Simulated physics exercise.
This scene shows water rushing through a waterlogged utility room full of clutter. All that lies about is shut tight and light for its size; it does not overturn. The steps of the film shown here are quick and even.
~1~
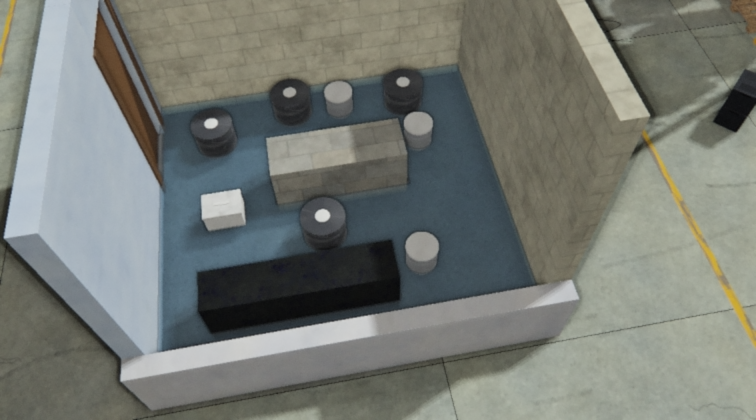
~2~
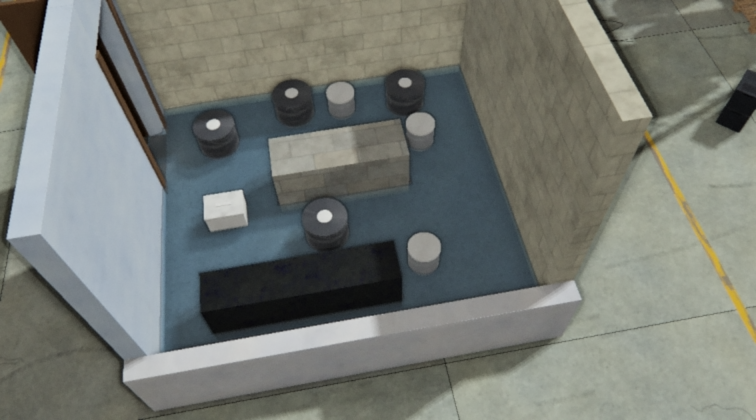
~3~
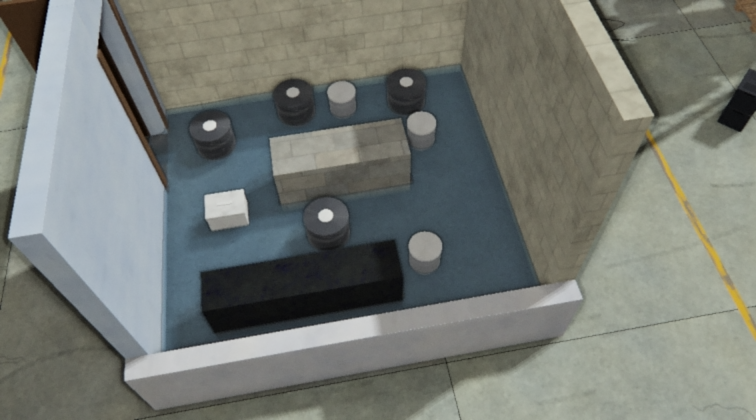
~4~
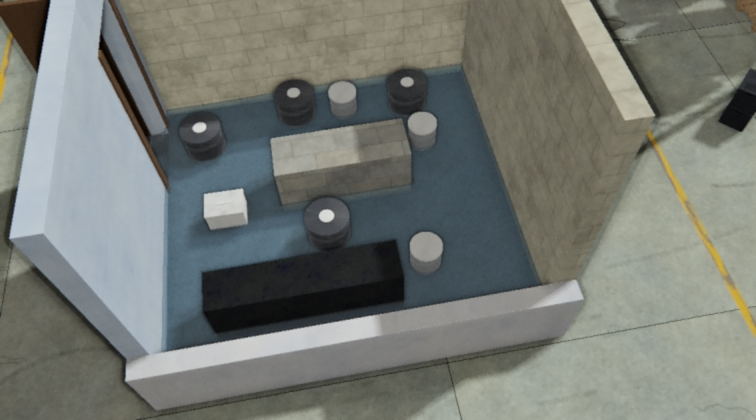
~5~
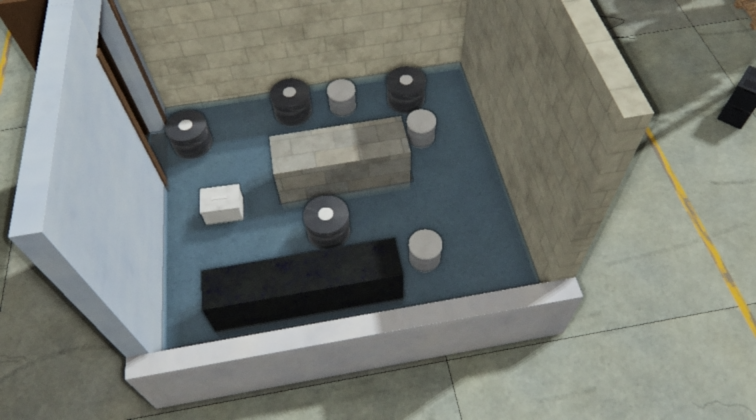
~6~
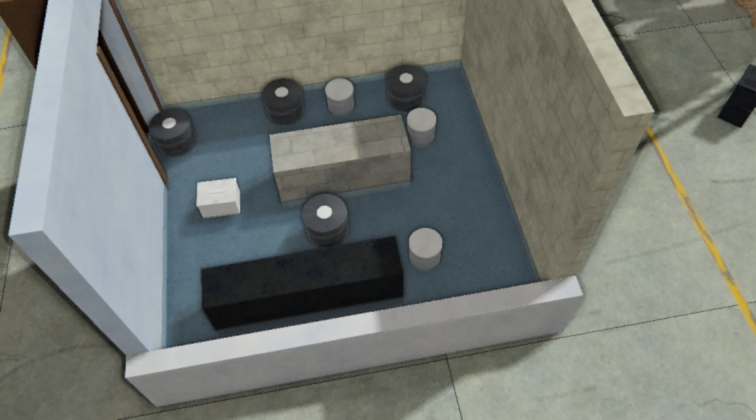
To begin with, dark round tubs, pale cylinders and blocks sit still in a flooded, walled room as the brown door at left swings outward. The leftmost dark tub then drifts left toward the doorway, and later the small white box and a neighbouring dark tub shift slightly, while the large blocks stay put.
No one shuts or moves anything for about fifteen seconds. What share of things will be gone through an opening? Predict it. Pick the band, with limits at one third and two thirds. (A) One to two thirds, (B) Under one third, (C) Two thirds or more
Answer: A.
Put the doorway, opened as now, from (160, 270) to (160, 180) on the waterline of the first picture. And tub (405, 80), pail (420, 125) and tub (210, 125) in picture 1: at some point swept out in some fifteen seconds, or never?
Object one: Remains; object two: Remains; object three: Leaves.
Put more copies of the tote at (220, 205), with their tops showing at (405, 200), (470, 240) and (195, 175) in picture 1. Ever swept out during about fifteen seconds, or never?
Remains, remains, exits.
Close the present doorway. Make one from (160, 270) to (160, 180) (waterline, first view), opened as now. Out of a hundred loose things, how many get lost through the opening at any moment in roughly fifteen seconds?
About 60 per cent.
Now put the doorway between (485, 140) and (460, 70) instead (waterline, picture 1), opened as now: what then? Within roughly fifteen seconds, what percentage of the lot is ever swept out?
My estimate is some 60 percent.
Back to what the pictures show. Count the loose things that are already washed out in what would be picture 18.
All told, it is 2.
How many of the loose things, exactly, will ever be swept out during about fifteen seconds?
The total is 5.
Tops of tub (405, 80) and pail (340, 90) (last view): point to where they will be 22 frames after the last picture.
Look for them around (322, 91) and (217, 107).
A moment on, 1 of 8 are out; 7 afloat.
Next, 2 of 8 are out; 6 afloat.
Later, 3 of 8 are out; 5 afloat.
In the end, 5 of 8 are out; 3 afloat.
